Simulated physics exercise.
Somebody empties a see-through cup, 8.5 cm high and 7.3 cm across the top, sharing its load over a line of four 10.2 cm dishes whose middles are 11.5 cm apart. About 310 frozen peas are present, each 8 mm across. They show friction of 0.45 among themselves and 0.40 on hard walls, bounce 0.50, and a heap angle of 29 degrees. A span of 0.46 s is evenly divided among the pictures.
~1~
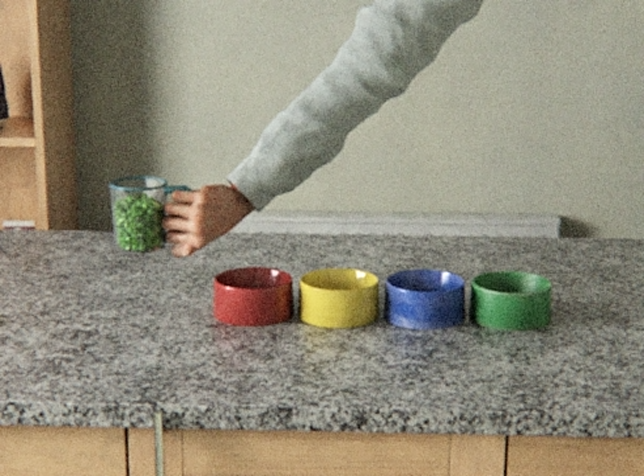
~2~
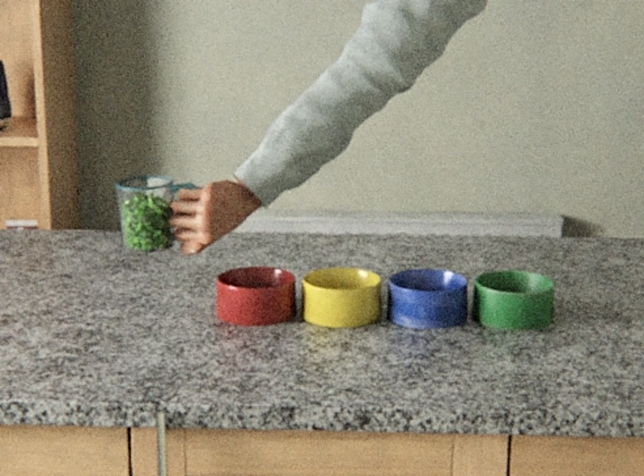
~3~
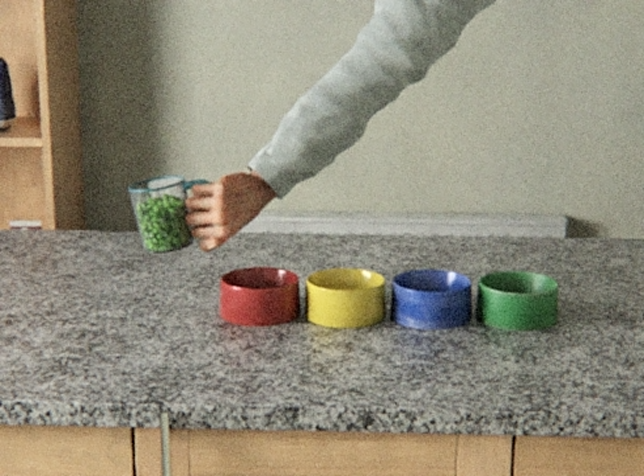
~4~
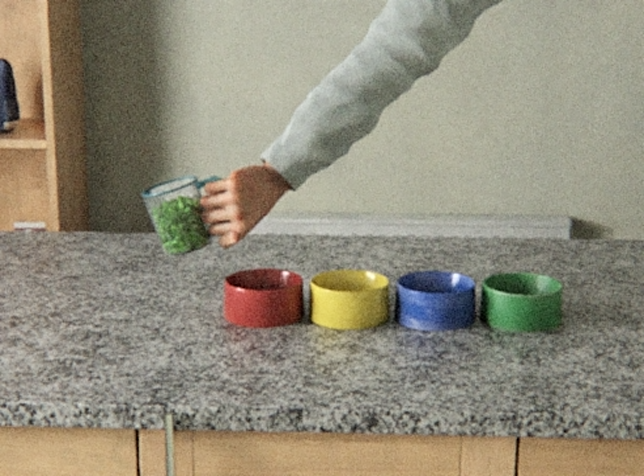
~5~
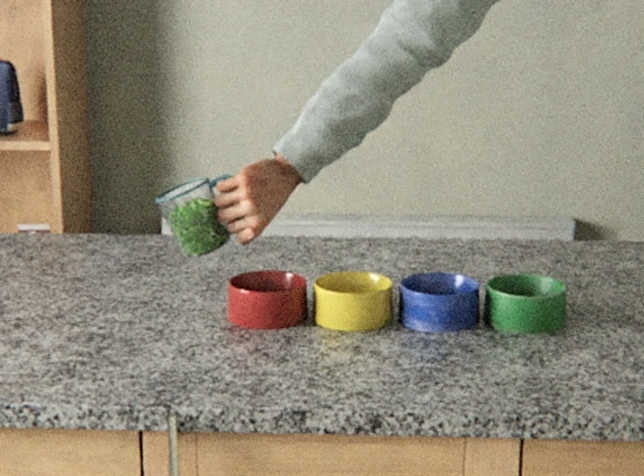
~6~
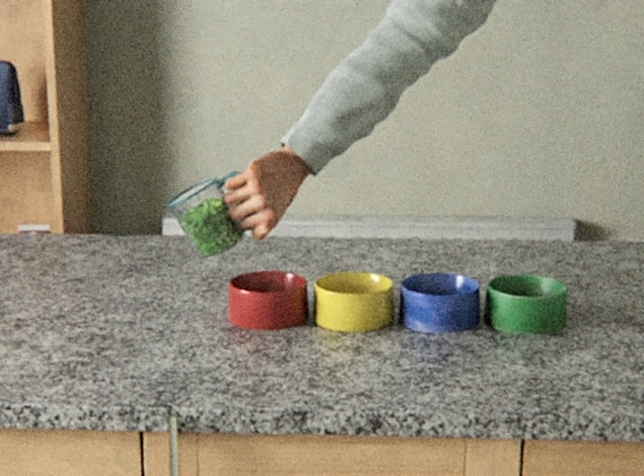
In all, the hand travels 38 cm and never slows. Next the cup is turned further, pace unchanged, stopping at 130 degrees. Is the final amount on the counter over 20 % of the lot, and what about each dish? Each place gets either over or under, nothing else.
Here is the list: Red under, blue under, green under, yellow over, counter under.
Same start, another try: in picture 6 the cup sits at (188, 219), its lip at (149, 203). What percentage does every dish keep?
The red dish keeps 100, the blue dish 0, the green dish 0 and the yellow dish 0.
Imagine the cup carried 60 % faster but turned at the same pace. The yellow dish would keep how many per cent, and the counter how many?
Shares: Yellow 20, counter 30.
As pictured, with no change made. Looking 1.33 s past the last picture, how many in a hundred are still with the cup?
Roughly 20 %.
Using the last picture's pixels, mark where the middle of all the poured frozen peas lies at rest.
Look around (348, 307) in the last picture.
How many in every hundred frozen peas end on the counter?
I'd put it near 10 per cent.
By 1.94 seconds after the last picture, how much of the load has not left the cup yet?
Roughly 0 in a hundred.
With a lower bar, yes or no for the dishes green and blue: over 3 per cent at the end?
So green is a miss and blue is a miss.
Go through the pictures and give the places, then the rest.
Cup at (140, 215), tilt 0 degrees, lip at (111, 183), moved 0.0 cm; middle of the pieces at (138, 220); red dish at (253, 279); yellow dish at (339, 280); blue dish at (425, 281); green dish at (512, 283), in the first frame.
Cup at (147, 214), tilt 2 degrees, lip at (117, 184), moved 0.6 cm; middle of the pieces at (145, 220), in the second frame.
Cup at (163, 215), tilt 9 degrees, lip at (130, 188), moved 2.2 cm; middle of the pieces at (162, 221), in the third frame.
Cup at (179, 217), tilt 15 degrees, lip at (143, 193), moved 3.8 cm; middle of the pieces at (179, 223), in the fourth frame.
Cup at (195, 219), tilt 22 degrees, lip at (157, 199), moved 5.5 cm; middle of the pieces at (196, 225), in the fifth frame.
Cup at (208, 219), tilt 29 degrees, lip at (168, 204), moved 7.1 cm; middle of the pieces at (209, 225); red dish at (268, 282); yellow dish at (354, 284); blue dish at (440, 285); green dish at (527, 286), in the sixth frame.
Then, 0.80 s after the last picture, tilt 87 degrees; cup holds 100 %.
Then, 1.33 s after the last picture, tilt 125 degrees; cup holds 20 %, red 10 %, yellow 60 %.
Then, 1.94 s after the last picture, tilt 130 degrees; cup holds 0 %, red 10 %, yellow 80 %.
In the end, red 10 %, blue 0 %, green 0 %, yellow 80 %, counter 10 %.
